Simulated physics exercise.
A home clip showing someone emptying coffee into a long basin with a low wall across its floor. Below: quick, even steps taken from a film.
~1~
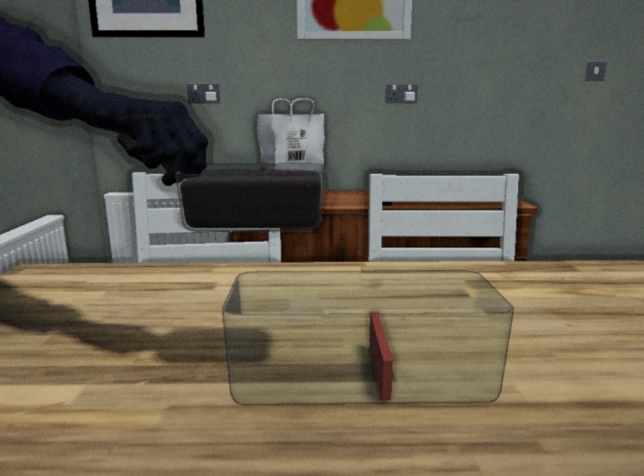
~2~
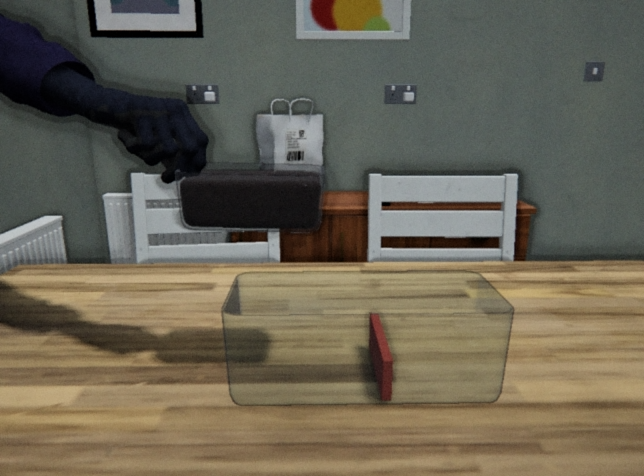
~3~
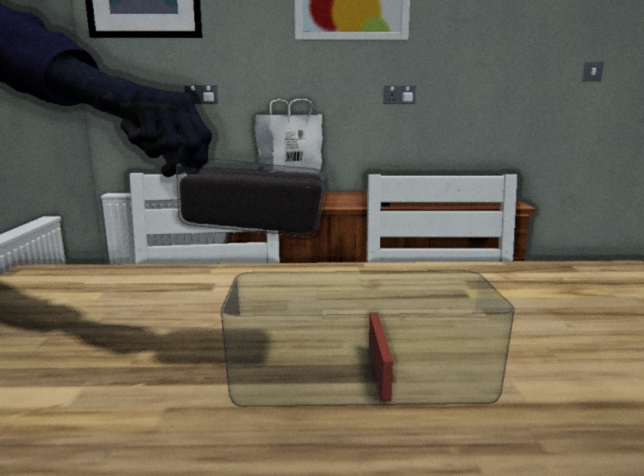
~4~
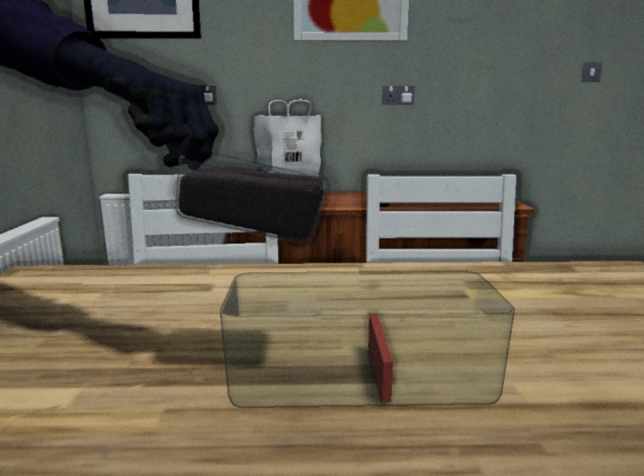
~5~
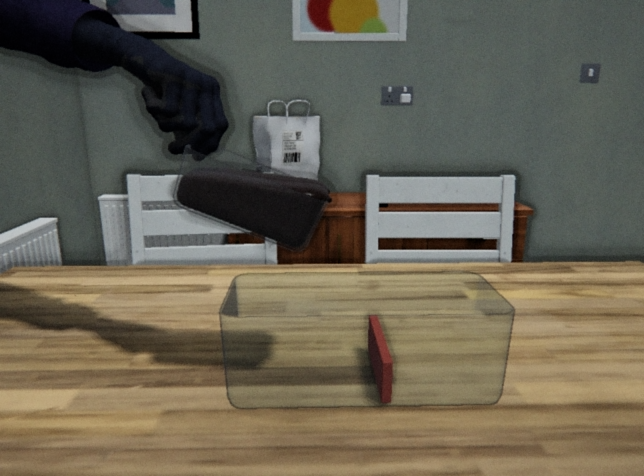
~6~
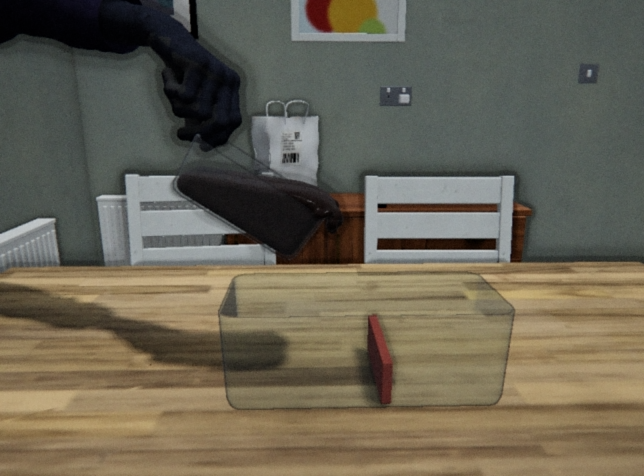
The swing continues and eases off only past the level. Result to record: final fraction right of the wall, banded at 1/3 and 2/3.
Low band.
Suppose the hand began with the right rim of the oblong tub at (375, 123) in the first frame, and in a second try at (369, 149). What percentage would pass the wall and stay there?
About 70 and 70 per cent.
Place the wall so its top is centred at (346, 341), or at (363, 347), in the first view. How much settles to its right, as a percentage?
About 70 per cent on the first try, and 50 per cent on the second.
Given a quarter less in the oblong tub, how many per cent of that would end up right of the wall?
5 in a hundred.
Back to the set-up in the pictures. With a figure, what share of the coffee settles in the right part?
Near 25 %.
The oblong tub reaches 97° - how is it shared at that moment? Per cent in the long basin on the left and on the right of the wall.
Roughly 45 per cent on the left, roughly 25 per cent on the right.
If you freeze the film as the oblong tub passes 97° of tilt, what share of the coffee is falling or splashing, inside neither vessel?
20 %.
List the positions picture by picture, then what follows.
In the first picture, tilt 0°; pouring edge (323, 171); surface from (189, 177) to (321, 176); the long basin's rim runs from (231, 293) to (495, 291); the wall's top is at (380, 335).
In the second picture, tilt 2°; pouring edge (323, 172); surface from (188, 176) to (320, 178).
In the third picture, tilt 6°; pouring edge (324, 177); surface from (189, 174) to (321, 180).
In the fourth picture, tilt 13°; pouring edge (325, 186); surface from (189, 172) to (324, 182).
In the fifth picture, tilt 22°; pouring edge (325, 198); surface from (189, 172) to (322, 189); 3 per cent is over the edge.
In the sixth picture, tilt 33°; pouring edge (322, 212); surface from (185, 171) to (310, 195); 11 per cent is over the edge.
A moment on, the oblong tub is tipped on its side and 7 per cent is still to pour, 44 is left of the wall and 25 right of it.
Next, the oblong tub is tipped right over and 1 per cent is still to pour, 60 is left of the wall and 25 right of it.
Then the oblong tub is tipped right over and 0 per cent is still to pour, 66 is left of the wall and 26 right of it.
Later the oblong tub is tipped right over and 0 per cent is still to pour, 66 is left of the wall and 26 right of it.
In the end 66 per cent lies left of the wall, 26 right of it and 8 outside.
